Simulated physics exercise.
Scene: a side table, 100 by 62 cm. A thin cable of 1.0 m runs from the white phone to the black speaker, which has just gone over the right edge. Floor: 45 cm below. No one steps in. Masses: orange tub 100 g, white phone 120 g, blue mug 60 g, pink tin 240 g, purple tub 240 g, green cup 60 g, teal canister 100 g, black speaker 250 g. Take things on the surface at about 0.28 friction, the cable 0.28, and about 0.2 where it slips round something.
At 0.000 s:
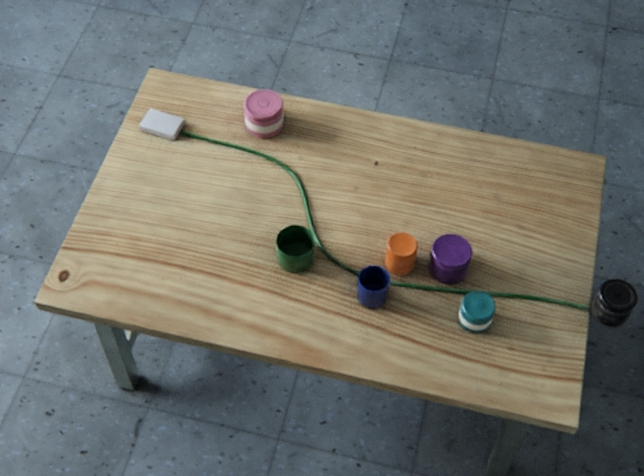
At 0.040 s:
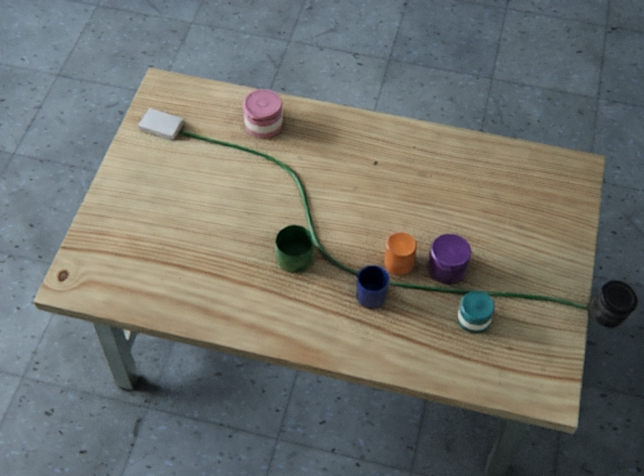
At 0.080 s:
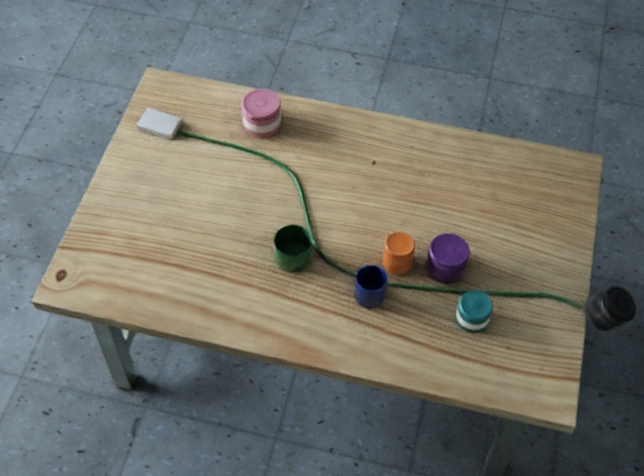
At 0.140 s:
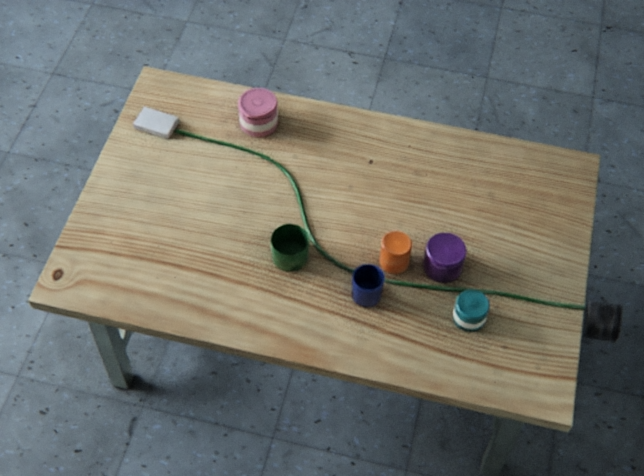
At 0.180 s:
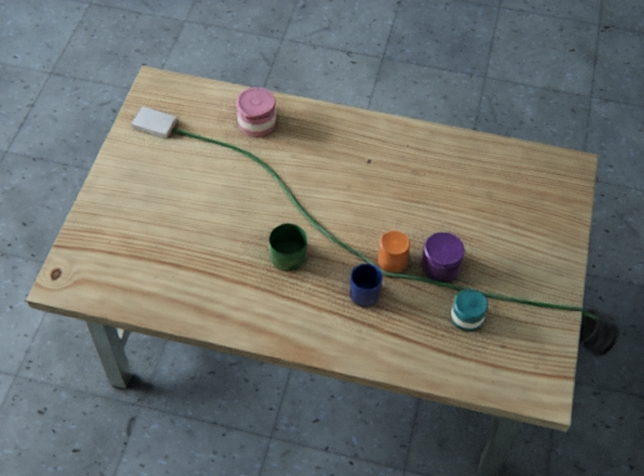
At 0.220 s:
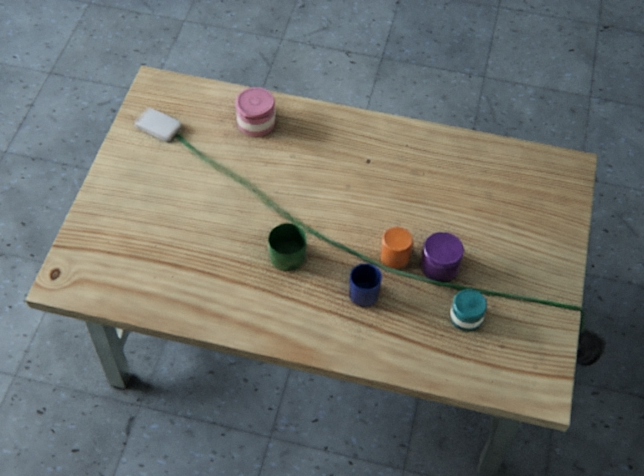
Wooden table with colourful tubs and cups, a dark object dropping beyond the right edge and pulling a green cable straighter.
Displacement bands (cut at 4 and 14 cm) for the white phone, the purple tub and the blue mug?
At the end, most likely the white phone ends up in the high range; most likely the purple tub ends up in the low range; most likely the blue mug ends up in the low range.
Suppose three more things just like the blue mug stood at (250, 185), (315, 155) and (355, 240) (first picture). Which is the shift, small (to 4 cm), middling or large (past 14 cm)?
Moderate, slight, then moderate.
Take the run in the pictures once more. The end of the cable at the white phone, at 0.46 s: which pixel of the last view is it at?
(268, 212), roughly.
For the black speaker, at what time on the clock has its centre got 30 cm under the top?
Around 0.42 seconds on the clock.
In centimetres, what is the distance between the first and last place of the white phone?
White phone: About 60 cm.
At 0.5 s, the cable's tail end at (268, 212); white phone 30 cm off its start, black speaker over the edge, orange tub 8 cm off its start.
At 0.7 s, the cable's tail end at (383, 246); white phone 54 cm off its start, black speaker over the edge, orange tub 8 cm off its start.
At 1.0 s, the cable's tail end at (403, 255); white phone 59 cm off its start at (386, 263), black speaker over the edge, orange tub 8 cm off its start at (419, 216).
At 1.2 s, the cable's tail end at (403, 255); white phone 59 cm off its start, black speaker over the edge, orange tub 8 cm off its start.
At 2.4 s, the cable's tail end at (403, 256); white phone 59 cm off its start at (386, 263), blue mug 1 cm off its start at (368, 281), purple tub 0 cm off its start at (444, 248), black speaker over the edge.
